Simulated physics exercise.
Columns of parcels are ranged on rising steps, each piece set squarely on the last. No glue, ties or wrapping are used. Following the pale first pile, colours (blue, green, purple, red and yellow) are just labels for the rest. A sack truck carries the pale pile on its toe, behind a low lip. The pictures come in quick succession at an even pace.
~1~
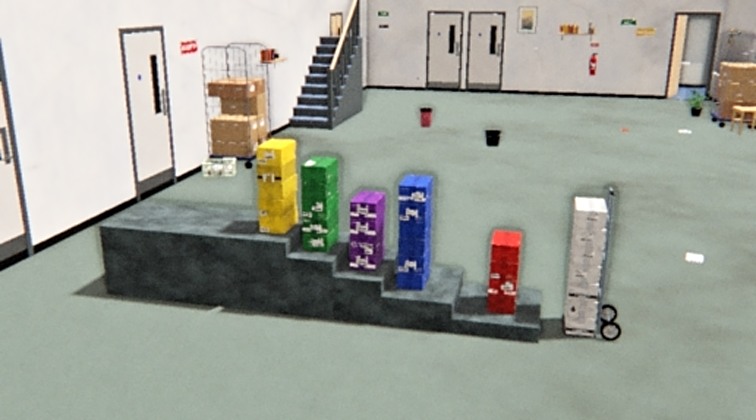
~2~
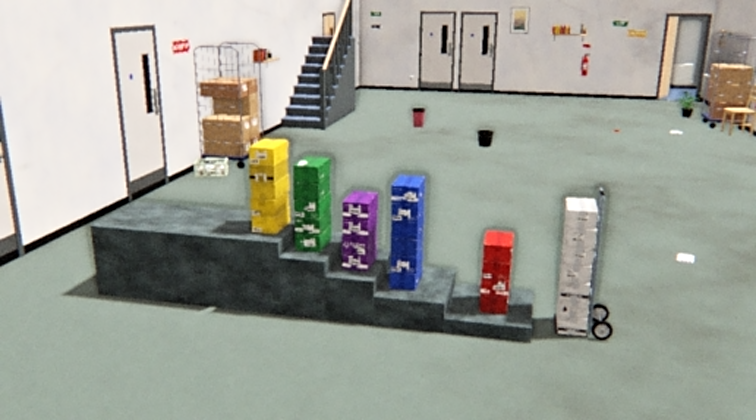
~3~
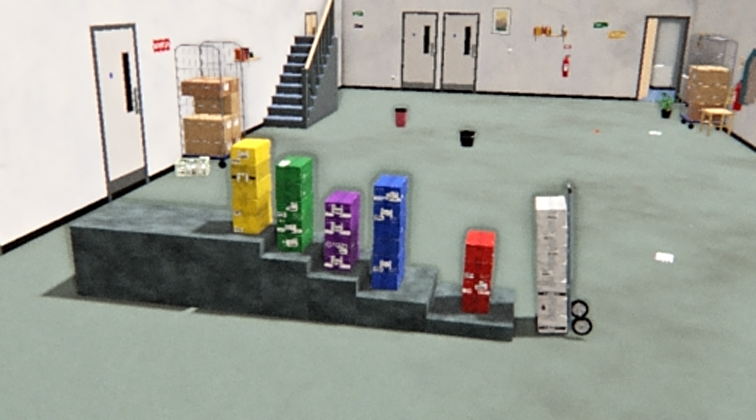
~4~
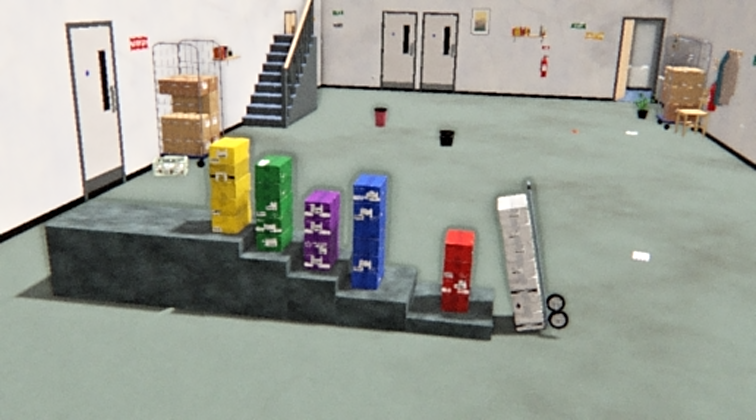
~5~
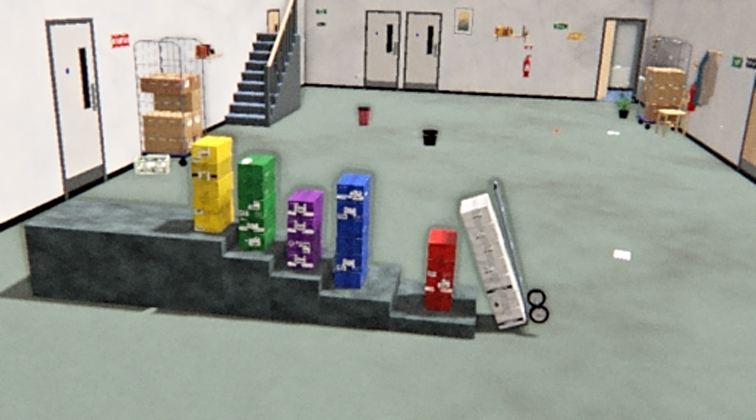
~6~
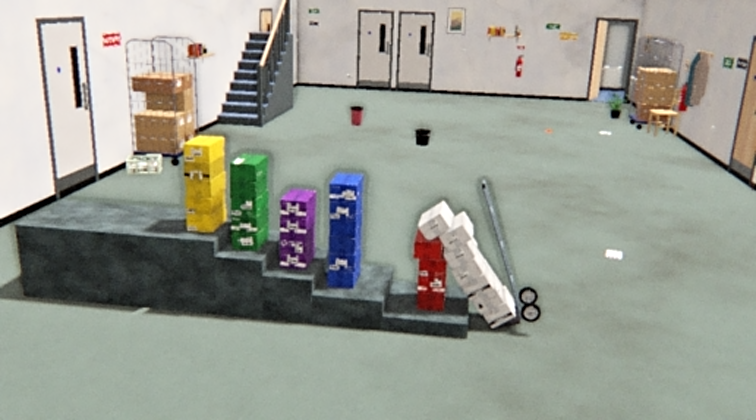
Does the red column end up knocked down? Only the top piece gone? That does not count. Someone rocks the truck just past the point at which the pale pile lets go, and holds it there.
Okay, that pile crumbles.
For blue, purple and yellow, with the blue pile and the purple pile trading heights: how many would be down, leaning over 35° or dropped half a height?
Once things settle, you'd count blue 0, purple 0, yellow 0 down.
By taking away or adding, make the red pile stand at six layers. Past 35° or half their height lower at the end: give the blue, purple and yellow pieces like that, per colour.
By colour, that gives blue at 0, purple at 0 and yellow at 0.
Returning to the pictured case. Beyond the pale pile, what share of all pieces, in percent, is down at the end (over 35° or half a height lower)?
Roughly 10 percent of the pieces.
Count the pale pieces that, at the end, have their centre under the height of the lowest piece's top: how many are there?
The number is 1.
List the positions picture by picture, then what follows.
In the first picture (places mark the middle of the side facing us; the camera pans a little), truck frame (610, 225) level; top red parcel (505, 254); top purple parcel (363, 211); the rest undisturbed.
Truck frame (600, 225) rocked barely; top red parcel (497, 254), in the second picture.
Truck frame (570, 222) rocked barely, top of the pale pile leaning barely; top red parcel (479, 254); the rest undisturbed, in the third picture.
Truck frame (533, 218) rocked a little, top of the pale pile leaning a little; top red parcel (458, 253); the rest undisturbed, in the fourth picture.
Truck frame (503, 216) rocked clearly, top of the pale pile leaning clearly; top red parcel (442, 252); the rest undisturbed, in the fifth picture.
Truck frame (492, 216) rocked clearly, top of the pale pile leaning well over; top red parcel (427, 251) shifted half its height; top blue parcel (343, 193); one has shifted, in the sixth picture.
Soon after the last picture, 6 of the pale pile down; none of the 4 red parcels down (0 of 24 in all colours); top red parcel leaning barely.
A little later, 7 of the pale pile down; none of the 4 red parcels down (0 of 24 in all colours); top red parcel leaning clearly.
Later still, 7 of the pale pile down; 3 of the 4 red parcels down (3 of 24 in all colours); top red parcel leaning well over, about its own height lower.
After that, 7 of the pale pile down; 3 of the 4 red parcels down (3 of 24 in all colours); top red parcel leaning steeply, some two heights lower; top blue parcel shifted a little.
At rest, 7 of the pale pile down; 3 of the 4 red parcels down (3 of 24 in all colours); top red parcel on its side; top blue parcel shifted a little. As the last picture would show them, middles, top red parcel near (366, 268), top blue parcel near (343, 188).
